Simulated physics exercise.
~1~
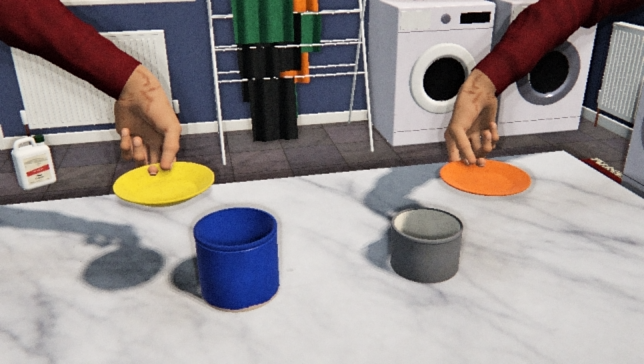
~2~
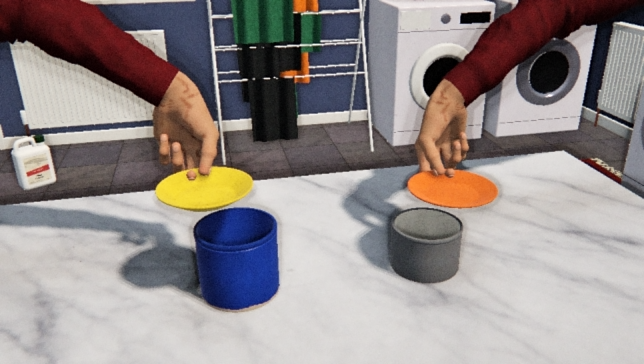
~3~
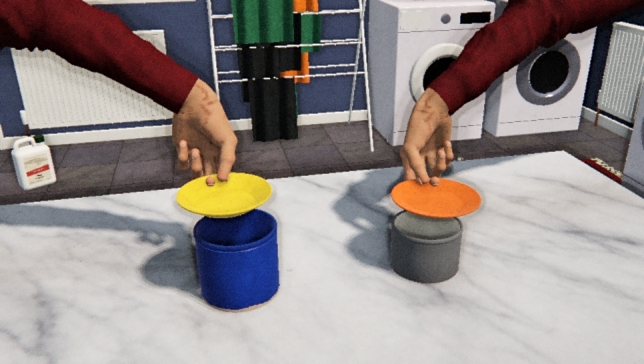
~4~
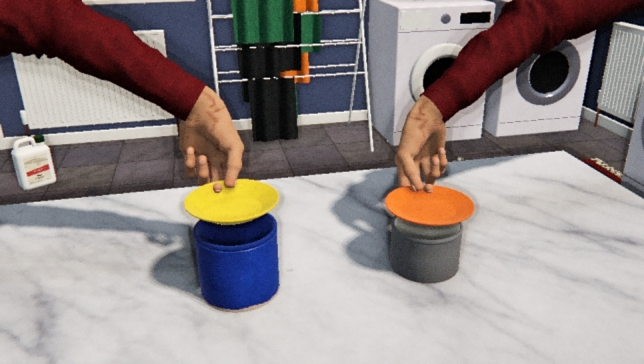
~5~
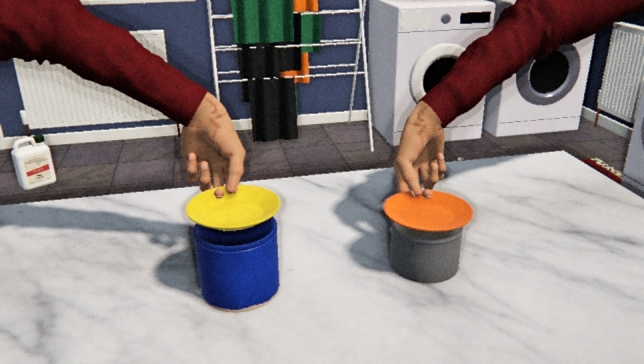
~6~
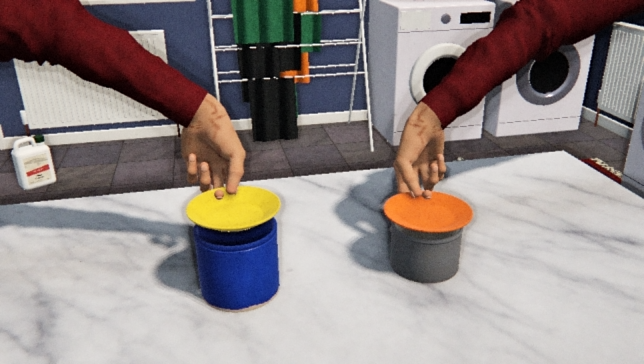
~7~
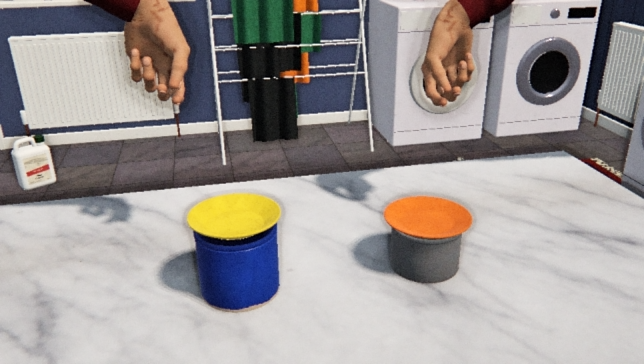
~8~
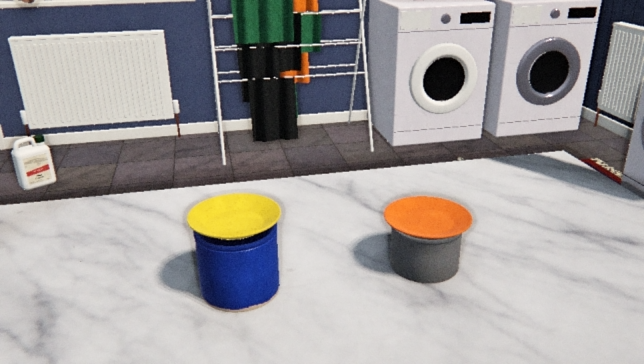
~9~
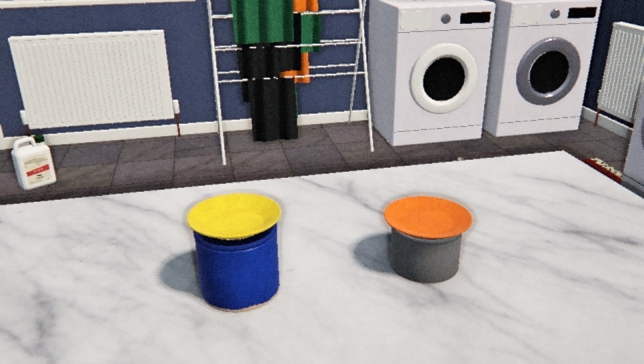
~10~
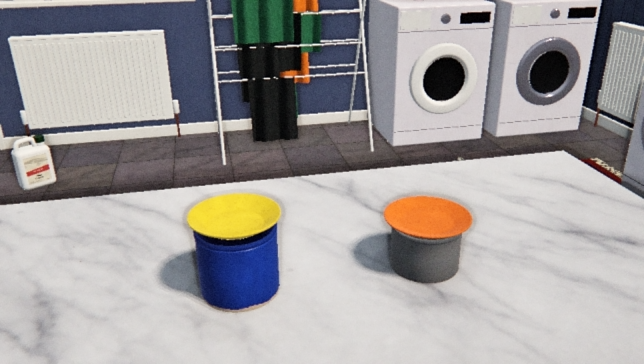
In a laundry room with two washing machines and a clothes rack, a blue container and a smaller gray one stand open on a white marble counter. Two hands in dark red sleeves hold a yellow plate near the blue container and an orange saucer near the gray one. The yellow plate moves right while the orange saucer moves left, until each hangs above its container. Both hands lower them onto the openings, then let go and draw back out of view. The plate and the saucer stay resting on the rims, covering both containers like lids.
